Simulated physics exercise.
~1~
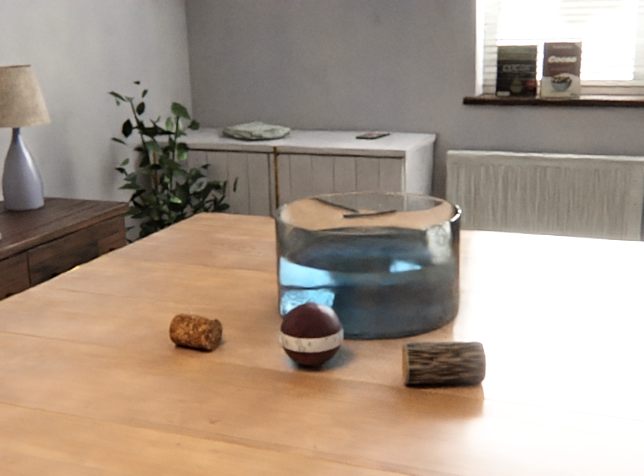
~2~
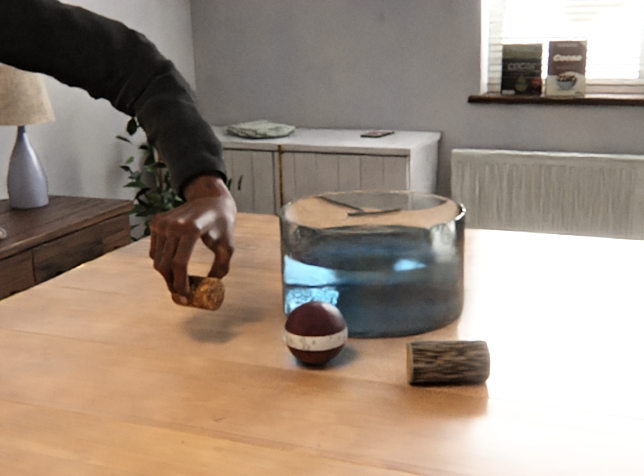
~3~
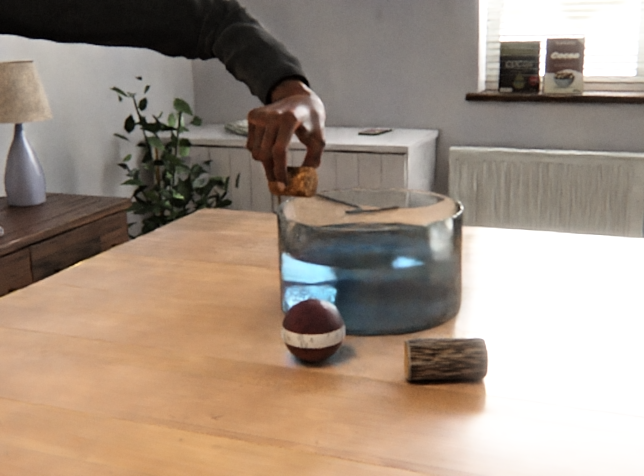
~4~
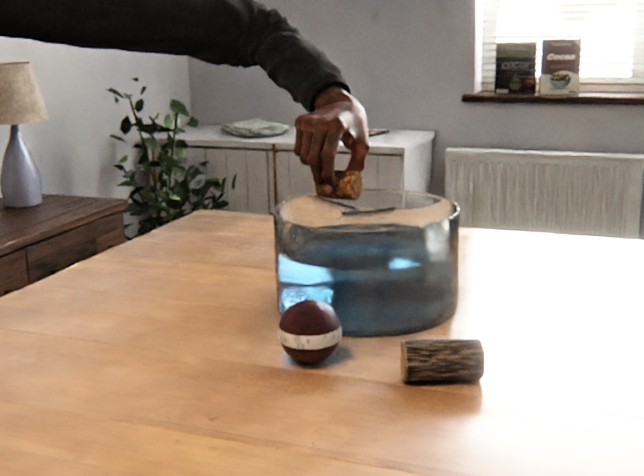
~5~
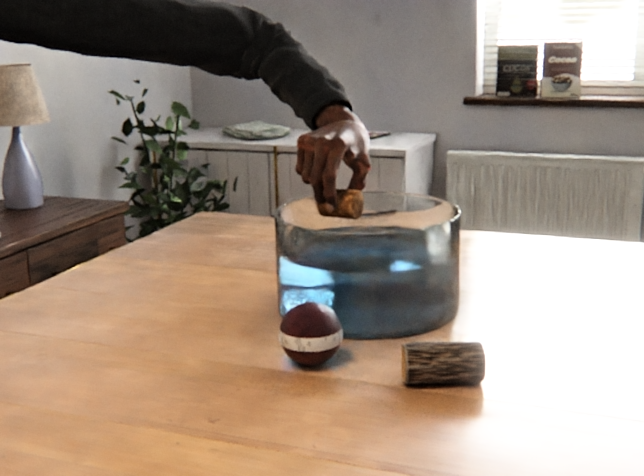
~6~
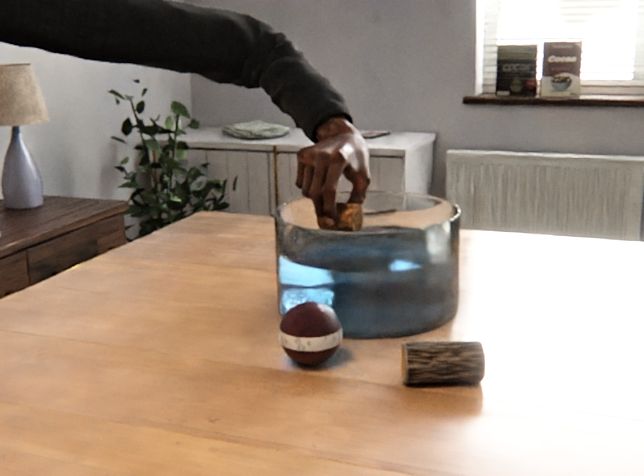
A hand picking up a cork from the left of a wooden table and lowering it inside a glass basin of water.
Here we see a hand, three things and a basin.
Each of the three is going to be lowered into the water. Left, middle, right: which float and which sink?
Left stays afloat, middle stays afloat, right stays afloat.
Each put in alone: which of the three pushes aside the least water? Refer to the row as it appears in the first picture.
My answer: The item at the left end.
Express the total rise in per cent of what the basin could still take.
Roughly 8 %.
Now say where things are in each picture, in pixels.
The row from the left; cork (196, 331); tennis ball (311, 334); piece of branch (443, 363), in the first picture.
A hand picks up the cork; cork (198, 292); piece of branch (447, 361), in the second picture.
It is carried over; cork (293, 182); tennis ball (313, 330), in the third picture.
It is above the basin; cork (339, 185); piece of branch (442, 360), in the fourth picture.
It comes down; cork (340, 203); tennis ball (311, 333), in the fifth picture.
It is just over the surface; cork (340, 217); tennis ball (311, 333); piece of branch (442, 362), in the sixth picture.
Shortly, the cork bobs at the top.
Then, the tennis ball bobs at the top.
At the finish, the piece of branch bobs at the top; afloat, cork, tennis ball and piece of branch.
